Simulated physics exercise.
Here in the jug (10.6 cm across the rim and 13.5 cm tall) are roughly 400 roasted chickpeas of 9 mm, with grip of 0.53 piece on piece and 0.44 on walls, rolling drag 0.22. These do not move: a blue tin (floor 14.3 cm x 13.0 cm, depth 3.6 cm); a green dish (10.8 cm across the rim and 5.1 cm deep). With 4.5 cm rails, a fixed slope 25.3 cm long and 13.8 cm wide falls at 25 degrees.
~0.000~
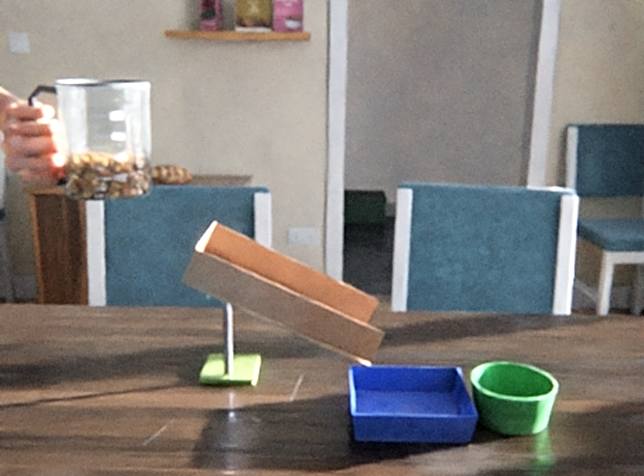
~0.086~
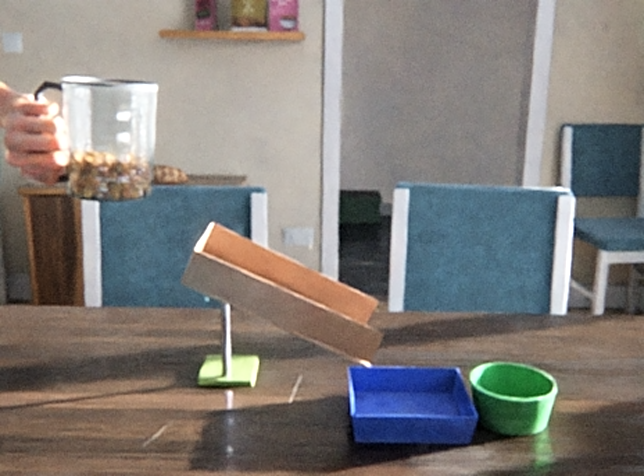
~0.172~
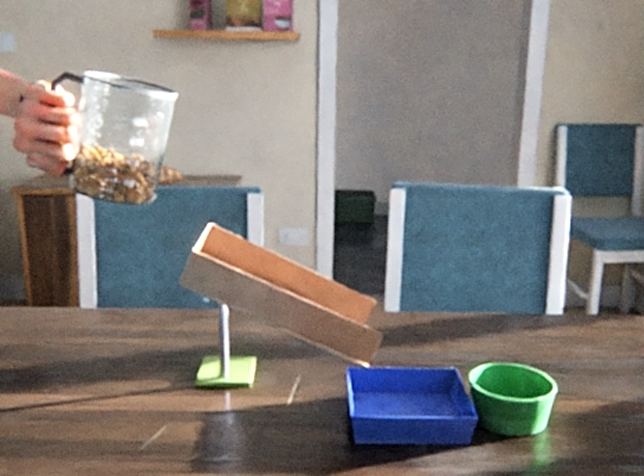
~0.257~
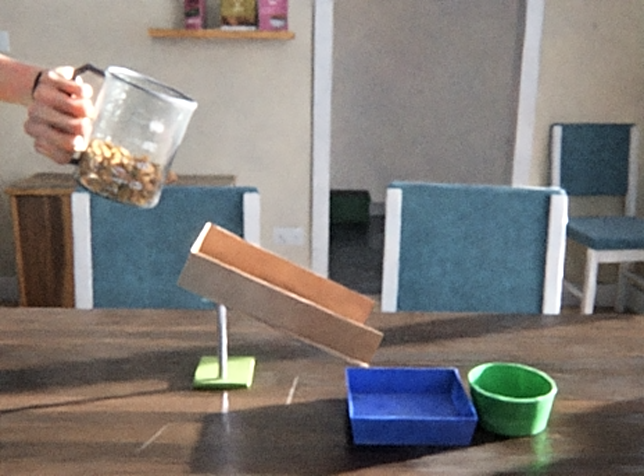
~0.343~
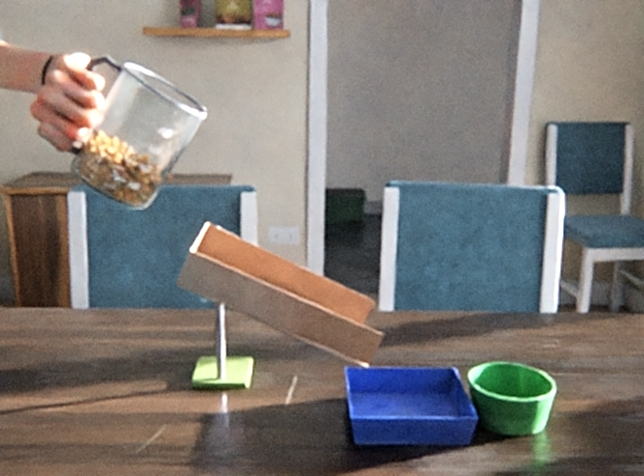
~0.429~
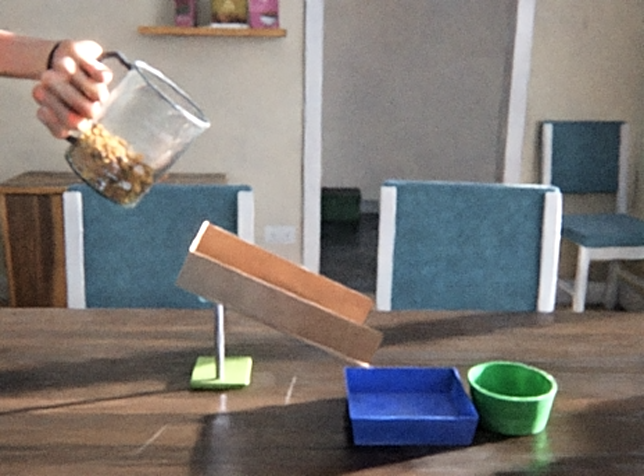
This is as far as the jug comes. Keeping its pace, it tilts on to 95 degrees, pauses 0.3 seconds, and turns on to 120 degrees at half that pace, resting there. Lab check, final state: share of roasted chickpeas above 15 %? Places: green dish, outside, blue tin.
Green dish: Not above, outside: Above, blue tin: Above.
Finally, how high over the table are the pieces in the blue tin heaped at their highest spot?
I'd say close to 3.0 cm.
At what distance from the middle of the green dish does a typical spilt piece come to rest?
Some 54 cm from the centre.
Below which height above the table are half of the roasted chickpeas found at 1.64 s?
Some 36 cm.
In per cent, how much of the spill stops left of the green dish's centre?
I reckon close to 100 per cent of the spill.
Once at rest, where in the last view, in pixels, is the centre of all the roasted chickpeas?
(395, 408), roughly.
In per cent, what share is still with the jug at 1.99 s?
45 per cent.
After 0.90 s, tilt 93 degrees; jug 100 %; middle of all pieces near (108, 149).
After 1.29 s, tilt 95 degrees; jug 100 %; middle of all pieces near (117, 157).
Then, at 1.64 s, tilt 112 degrees; jug 95 %; middle of all pieces near (120, 155).
After 1.99 s, tilt 120 degrees; outside 5 %, jug 45 %, slope 45 %; middle of all pieces near (172, 229).
In the end, at 3.4 s, outside 50 %, blue tin 50 %, green dish 0 %, jug 0 %, slope 0 %.
